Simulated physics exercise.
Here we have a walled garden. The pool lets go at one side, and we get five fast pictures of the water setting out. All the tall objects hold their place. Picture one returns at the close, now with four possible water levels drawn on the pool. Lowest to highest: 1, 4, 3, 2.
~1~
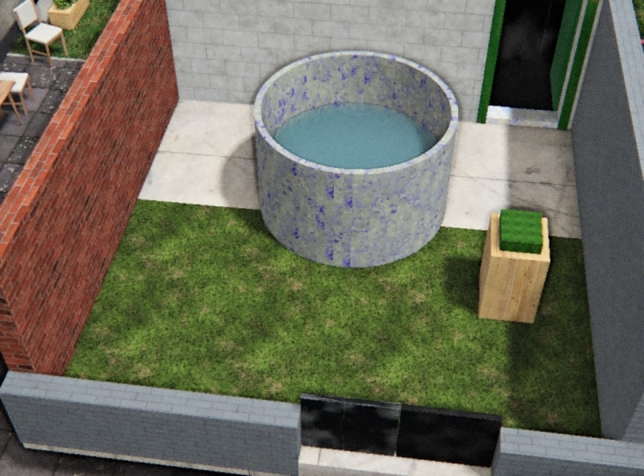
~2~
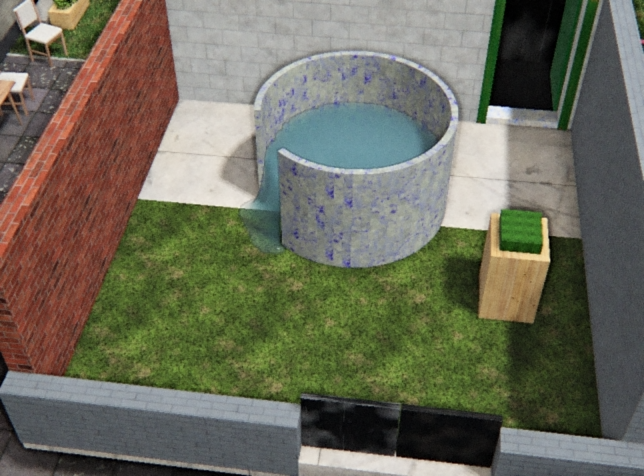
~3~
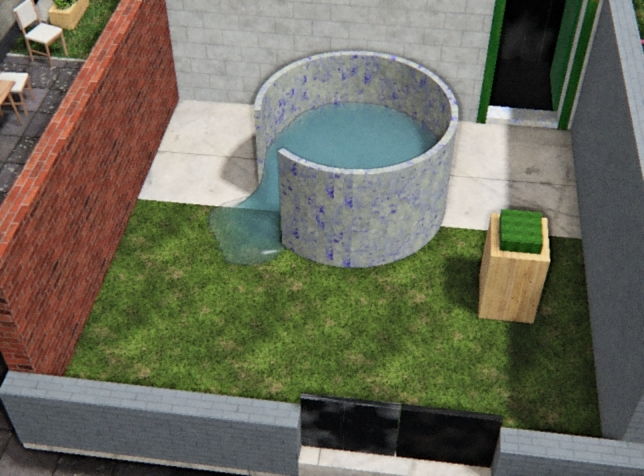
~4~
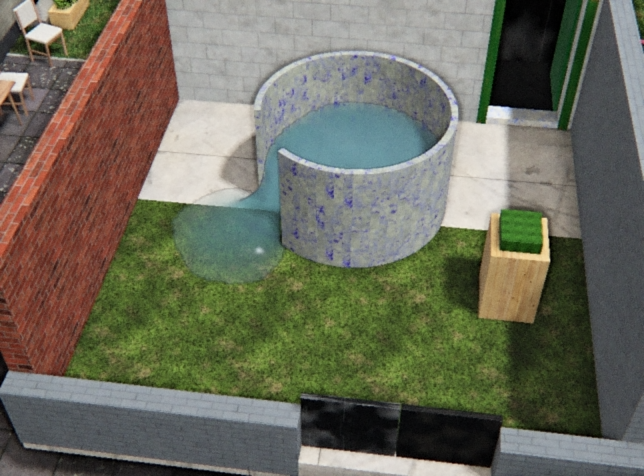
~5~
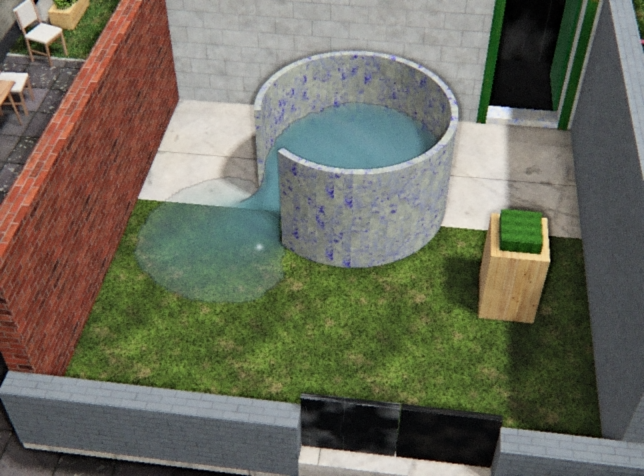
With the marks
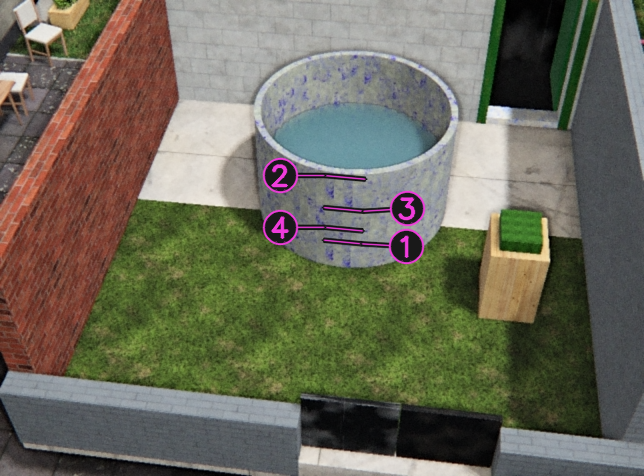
A round stone pool stood full of still water in a walled garden, then water poured out through a gap in its left side and spread leftward in a widening puddle over the grass.
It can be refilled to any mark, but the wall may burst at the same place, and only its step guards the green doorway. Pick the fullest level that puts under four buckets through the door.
Take 3.
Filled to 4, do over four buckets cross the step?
No.
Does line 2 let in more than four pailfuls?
Yes.
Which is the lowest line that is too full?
The answer is 2.
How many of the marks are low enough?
Three.
On the marked copy, 1 at (343, 242); 2 at (344, 177); 3 at (343, 209); 4 at (343, 229); from the bottom up 1, 4, 3, 2.
With 1, nothing gets over.
With 2, about 11 bucketfuls get in.
With 3, a splash gets over, under a bucket.
With 4, nothing gets over.
